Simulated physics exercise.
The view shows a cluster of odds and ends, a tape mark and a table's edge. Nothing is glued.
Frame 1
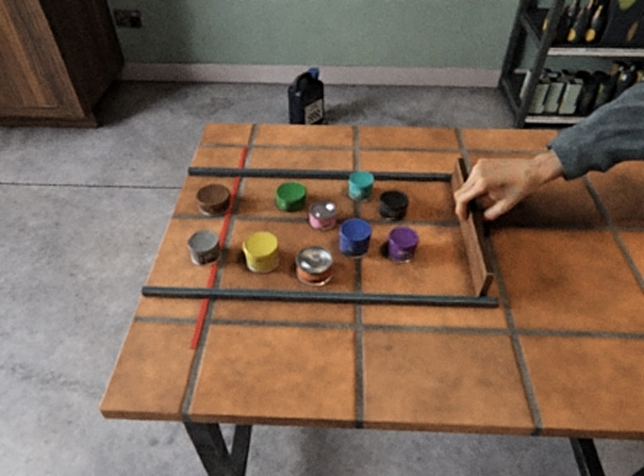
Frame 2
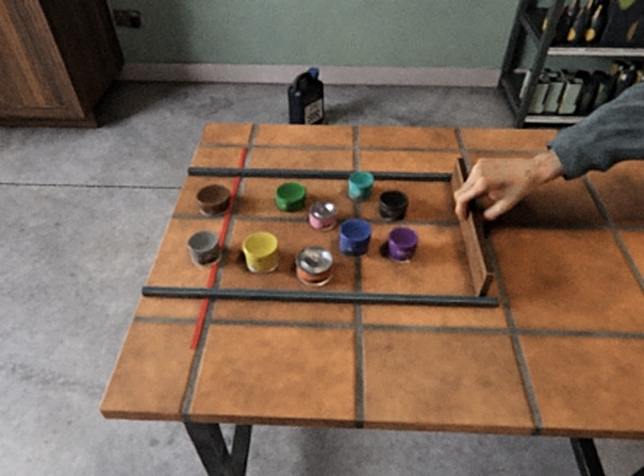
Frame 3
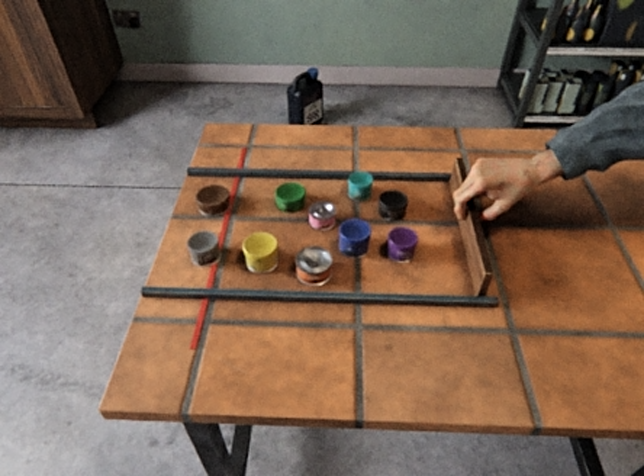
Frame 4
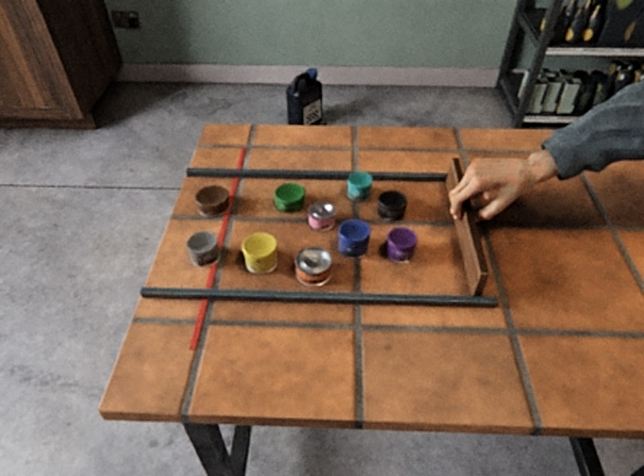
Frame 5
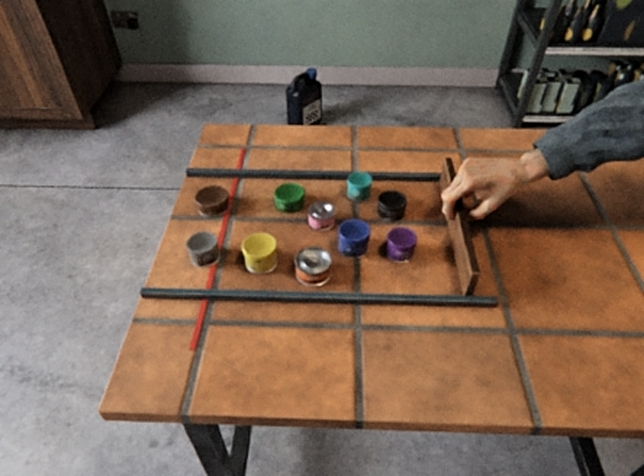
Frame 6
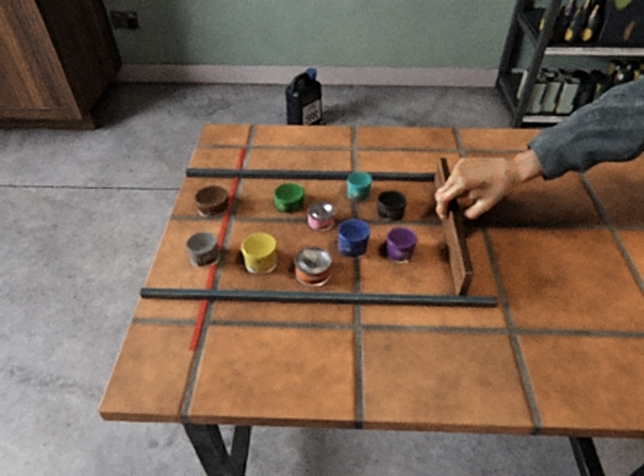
On a tiled tabletop, a hand held a wooden board upright between two dark rails and slid it slightly left toward a group of small colourful pots, which stayed still near a red tape line.
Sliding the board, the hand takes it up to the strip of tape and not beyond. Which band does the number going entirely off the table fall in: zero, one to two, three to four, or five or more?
It falls in the one to two band.
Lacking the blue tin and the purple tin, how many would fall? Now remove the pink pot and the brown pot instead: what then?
The first count is 0 and the second is 1.
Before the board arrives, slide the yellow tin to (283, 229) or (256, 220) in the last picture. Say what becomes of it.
In the two tries the yellow tin is not knocked off and is not knocked off, in that order.
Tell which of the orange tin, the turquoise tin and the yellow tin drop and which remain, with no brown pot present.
The orange tin does not fall, the turquoise tin stays on, the yellow tin does not fall.
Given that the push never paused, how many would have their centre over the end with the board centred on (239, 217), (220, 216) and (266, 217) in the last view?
Going through the three positions, you'd get 0, 2 and 0.
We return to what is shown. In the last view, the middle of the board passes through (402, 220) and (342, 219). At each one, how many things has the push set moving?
Tally at point one: 2; at point two: 5.
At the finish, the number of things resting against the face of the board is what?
Result: 4 in all.
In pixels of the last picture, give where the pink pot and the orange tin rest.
They finish at roughly (193, 212) and (192, 268) respectively.
Early on, none off yet; brown pot at rest near (212, 201); grey tin at rest near (203, 250); yellow tin at rest near (260, 254).
A while later, none off yet; brown pot travelled a little near (202, 204); grey tin travelled about its own width near (178, 245); yellow tin travelled well along near (205, 250).
Finally, the number that fall off is one or two; lost, grey tin and brown pot.
